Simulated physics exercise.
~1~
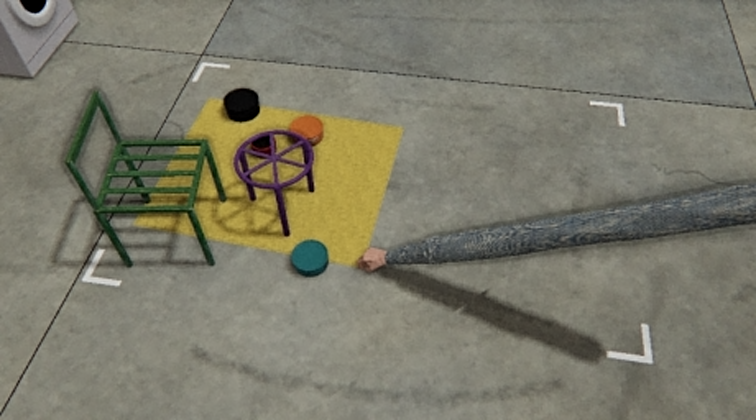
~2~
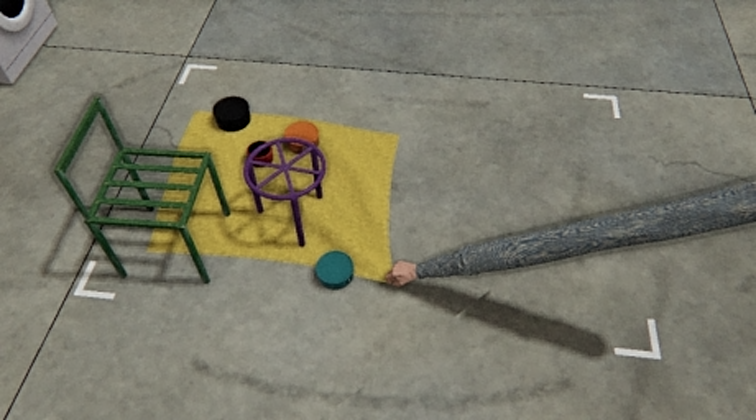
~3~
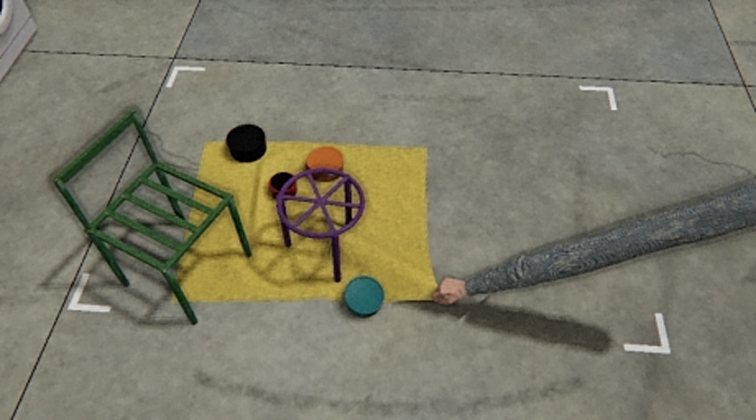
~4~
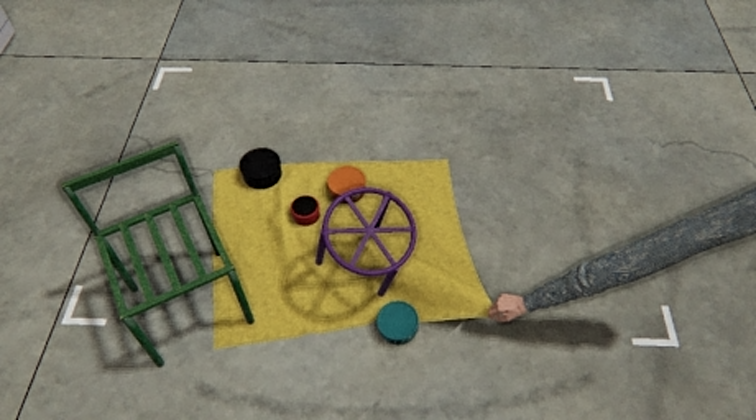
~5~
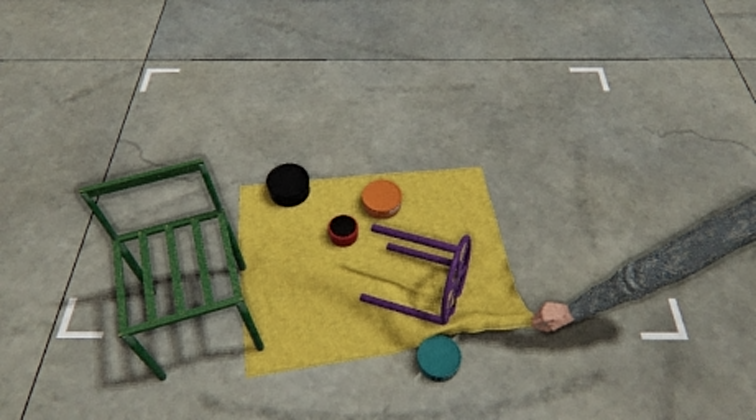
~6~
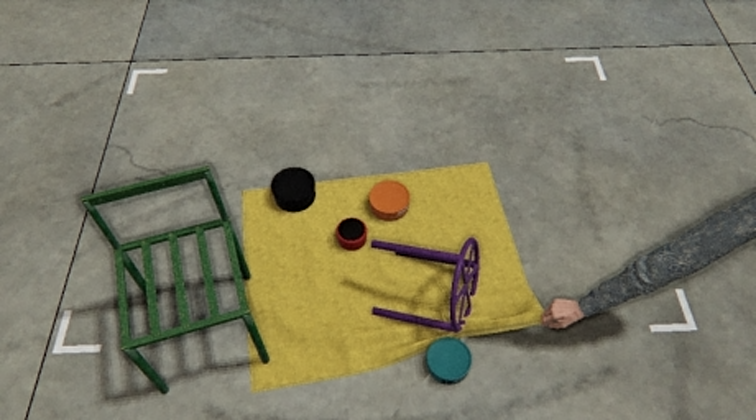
On a concrete floor, a hand dragging a yellow rug rightward, carrying small bins along and leaving the purple stool toppled.
